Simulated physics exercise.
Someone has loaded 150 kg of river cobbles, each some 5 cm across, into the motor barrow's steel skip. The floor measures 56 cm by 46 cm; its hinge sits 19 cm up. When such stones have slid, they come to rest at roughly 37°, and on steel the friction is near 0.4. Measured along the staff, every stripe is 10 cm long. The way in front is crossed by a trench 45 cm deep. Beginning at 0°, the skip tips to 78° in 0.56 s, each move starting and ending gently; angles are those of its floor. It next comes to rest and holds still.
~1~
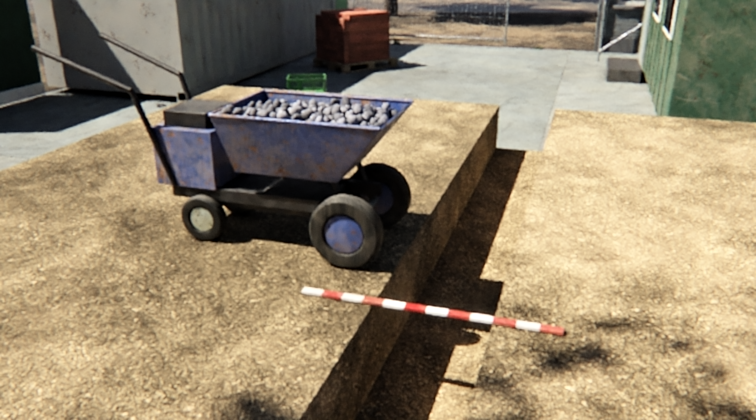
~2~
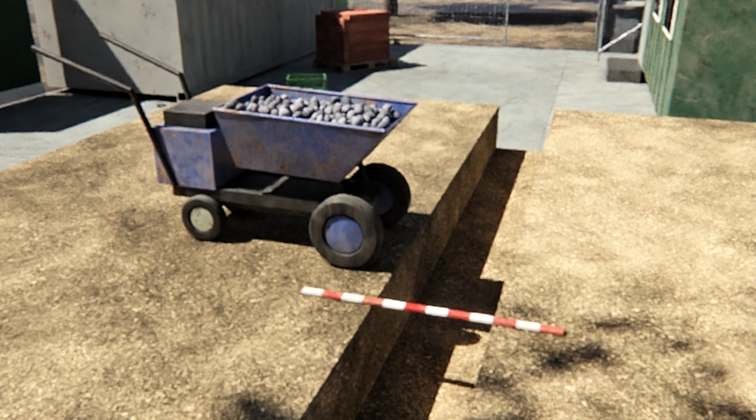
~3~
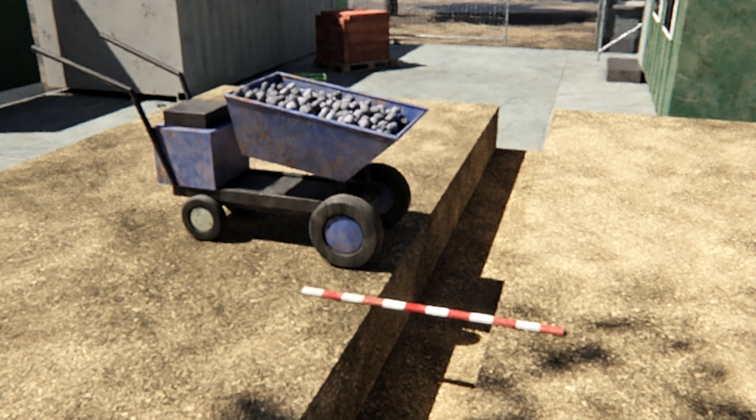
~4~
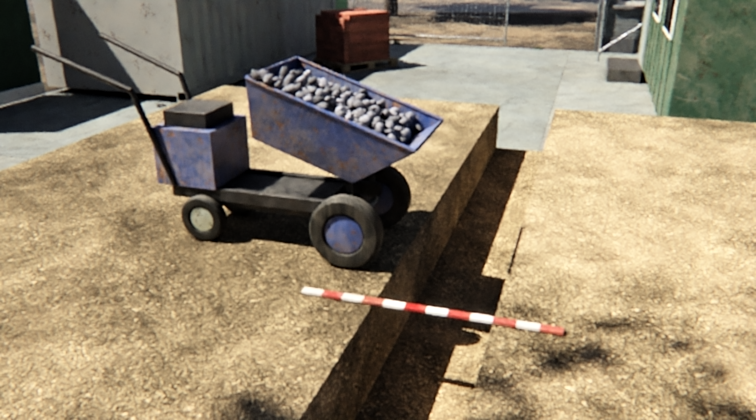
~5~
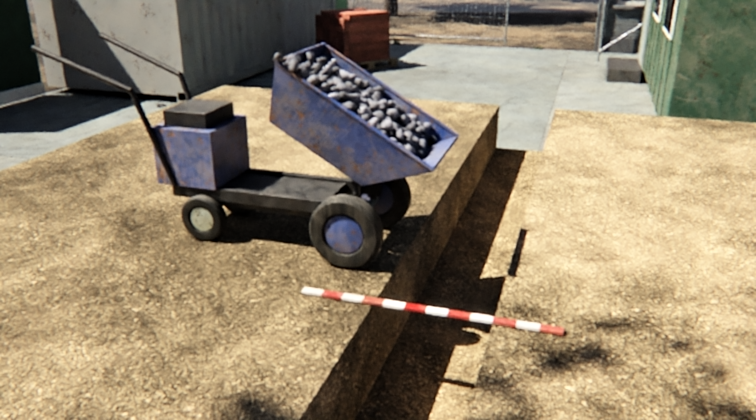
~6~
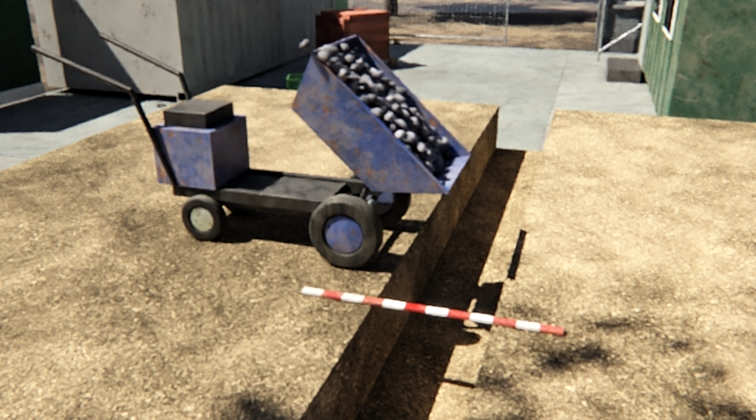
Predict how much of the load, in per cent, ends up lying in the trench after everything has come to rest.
Roughly 38 per cent of it.
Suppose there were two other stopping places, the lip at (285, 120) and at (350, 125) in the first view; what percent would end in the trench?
90 % and 65 %.
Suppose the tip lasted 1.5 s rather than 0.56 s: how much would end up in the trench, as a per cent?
Then roughly 65 percent.
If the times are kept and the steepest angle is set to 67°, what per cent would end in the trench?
In that case near 35 per cent.
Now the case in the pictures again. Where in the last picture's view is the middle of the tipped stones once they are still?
The stones end up centred near (554, 266).
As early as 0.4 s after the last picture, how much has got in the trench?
Some 20 per cent.
Then, 0.1 s after the last picture the floor is at 66°, 100 % in the skip; the foremost stones are at (467, 203).
Then, 0.4 s after the last picture the floor is at 78°, 42 % in the skip, 19 % in the trench, 38 % past the trench; the foremost stones are at (567, 227).
Then, 0.7 s after the last picture the floor is at 78°, 2 % in the skip, 35 % in the trench, 63 % past the trench; the foremost stones are past the picture's edge.
Then, 2.7 s after the last picture the floor is at 78°, 0 % in the skip, 38 % in the trench, 62 % past the trench; the foremost stones are past the picture's edge.
